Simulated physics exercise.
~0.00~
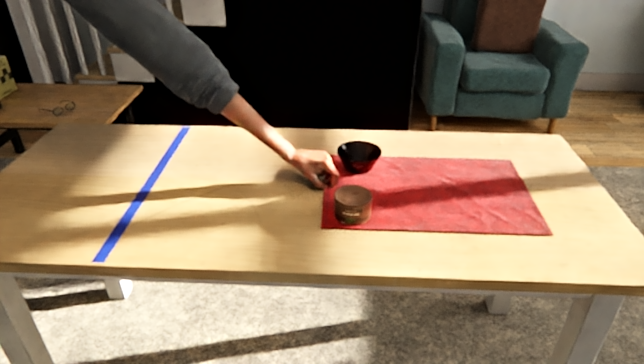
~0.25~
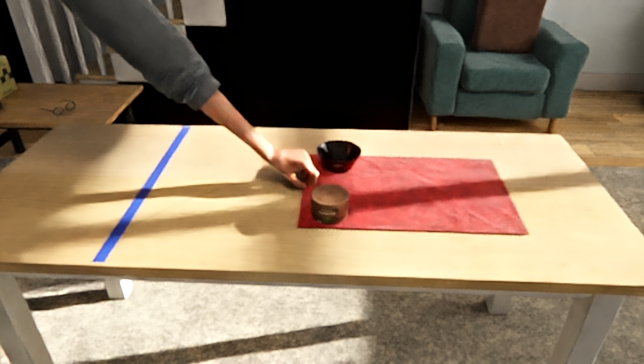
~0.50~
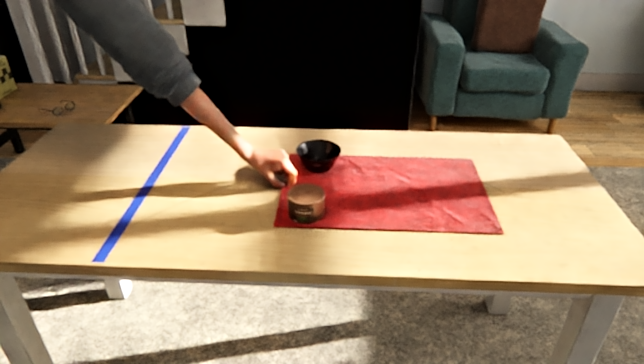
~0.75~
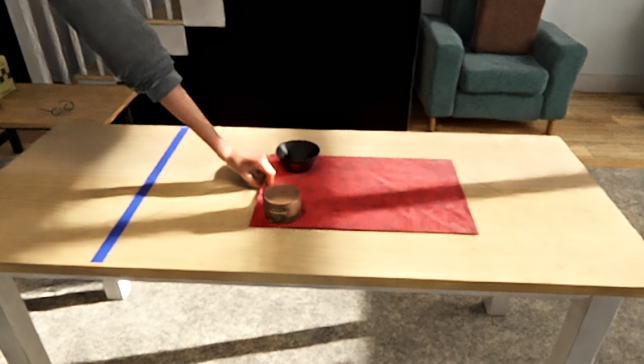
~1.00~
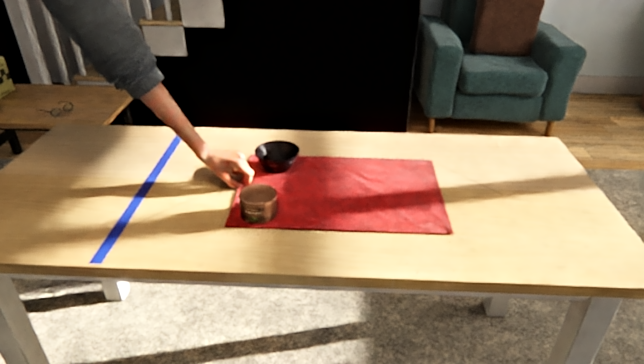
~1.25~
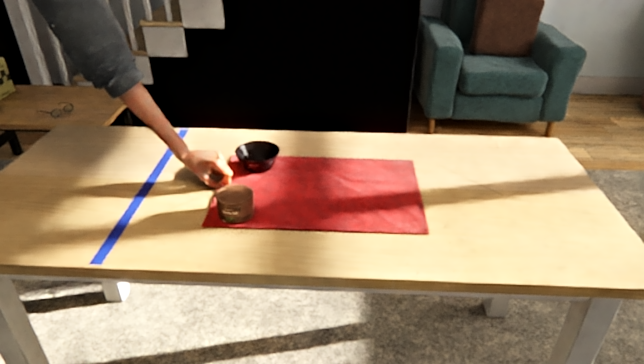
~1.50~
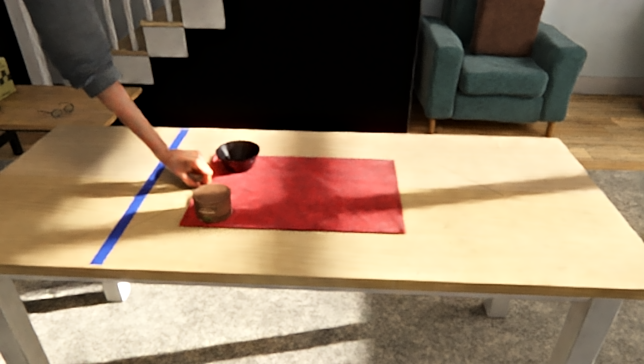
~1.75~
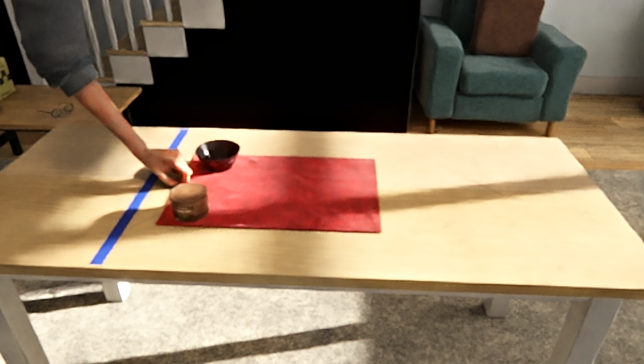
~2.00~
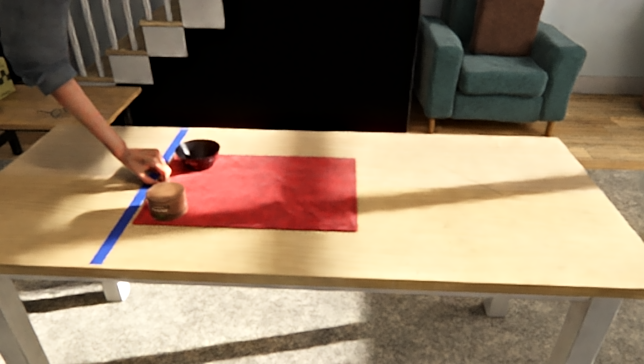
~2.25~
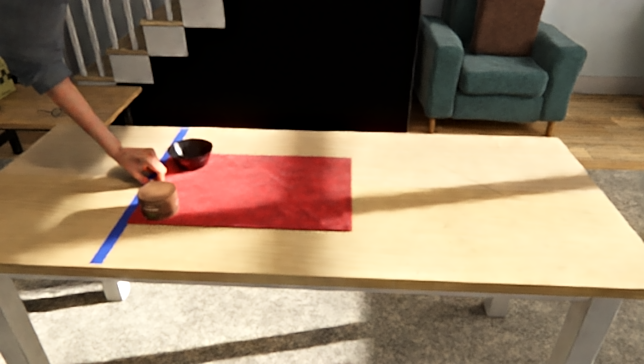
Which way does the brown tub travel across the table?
The brown tub travels to the left, riding on the red cloth toward the blue tape.
In a sunlit room, a pale wooden table is seen from the front and slightly above, with a teal armchair behind it at the right. A red cloth lies on the table with a brown tub near its front left corner and a black bowl near its back left edge, while a strip of blue tape crosses the tabletop further left. A hand reaching in from the upper left holds the cloth's left edge and draws it steadily left. The tub and bowl ride along with it. Finally the cloth's edge is at the tape, with both vessels still upright on the cloth.
